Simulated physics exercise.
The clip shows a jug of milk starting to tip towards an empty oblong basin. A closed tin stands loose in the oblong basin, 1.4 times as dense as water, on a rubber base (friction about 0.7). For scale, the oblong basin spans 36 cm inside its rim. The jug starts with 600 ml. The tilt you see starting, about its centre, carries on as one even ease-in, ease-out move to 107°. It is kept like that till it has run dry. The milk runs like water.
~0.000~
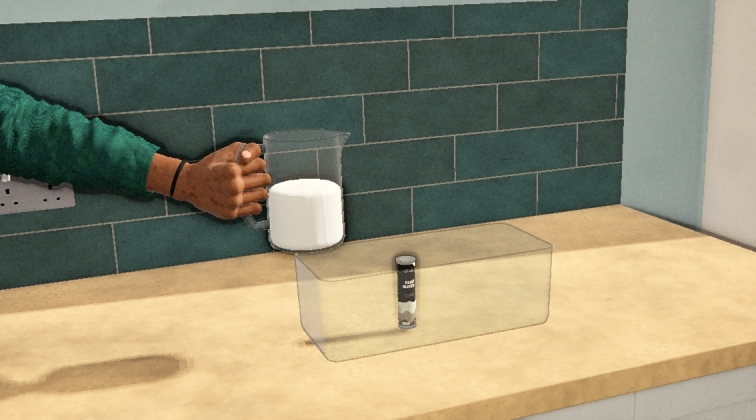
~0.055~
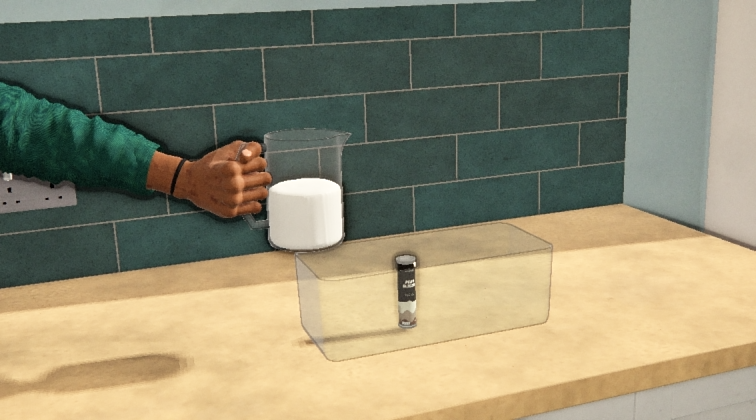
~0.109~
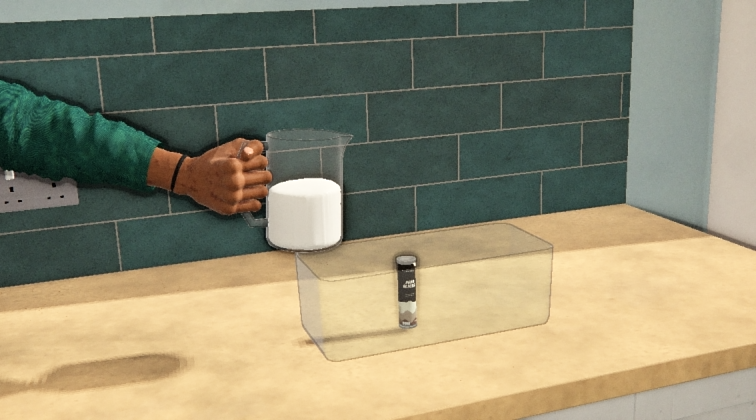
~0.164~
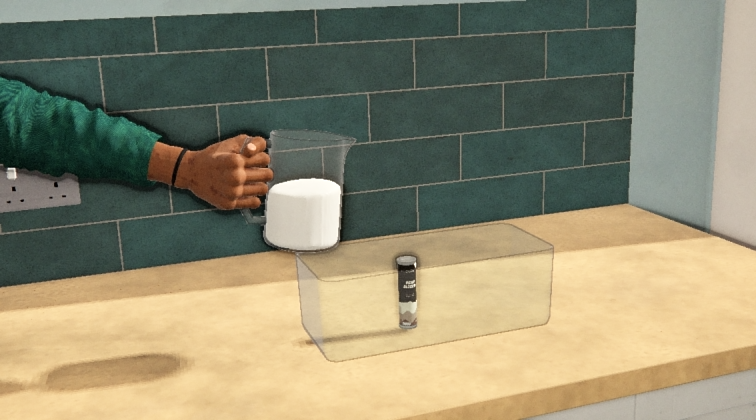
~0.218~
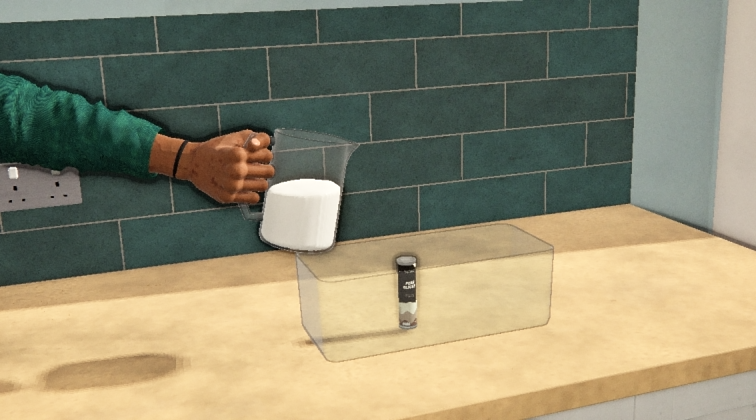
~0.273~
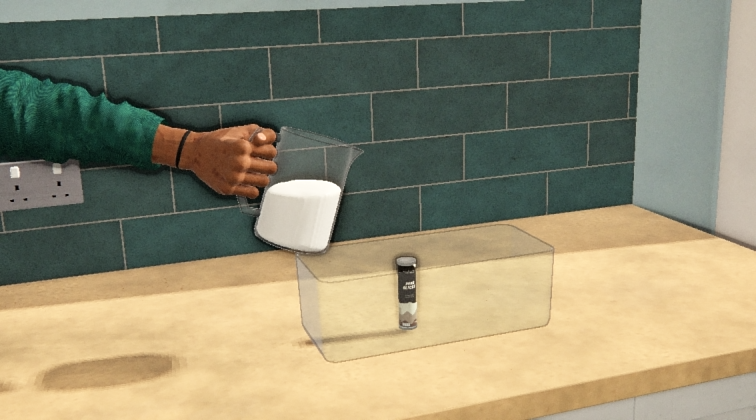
A hand in a green sleeve tilting a clear jug of milk rightward above a clear oblong basin holding a small upright container.
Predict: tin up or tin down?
The tin topples.
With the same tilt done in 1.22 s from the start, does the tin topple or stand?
Then it falls.
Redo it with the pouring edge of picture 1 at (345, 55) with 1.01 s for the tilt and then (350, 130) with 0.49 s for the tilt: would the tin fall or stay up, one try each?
First it stays up; then it falls.
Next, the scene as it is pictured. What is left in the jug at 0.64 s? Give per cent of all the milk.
Near 98 in a hundred.
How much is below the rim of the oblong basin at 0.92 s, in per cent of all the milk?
About 38 per cent.
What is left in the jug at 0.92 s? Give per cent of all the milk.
About 44 per cent.
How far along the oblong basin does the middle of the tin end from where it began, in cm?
About 9.0 cm.
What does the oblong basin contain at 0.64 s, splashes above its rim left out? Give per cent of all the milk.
Near 0 in a hundred.
After 0.64 s the tilt is 76° and 97 per cent is still to pour; the tin stands where it began.
After 0.92 s the tilt is 105° and 44 per cent is still to pour; the tin leans 12°.
After 1.20 s the tilt is 107° and 7 per cent is still to pour; the tin lies on its side.
After 1.51 s the tilt is 107° and 0 per cent is still to pour; the tin lies on its side.
In the end the tin lies on its side.
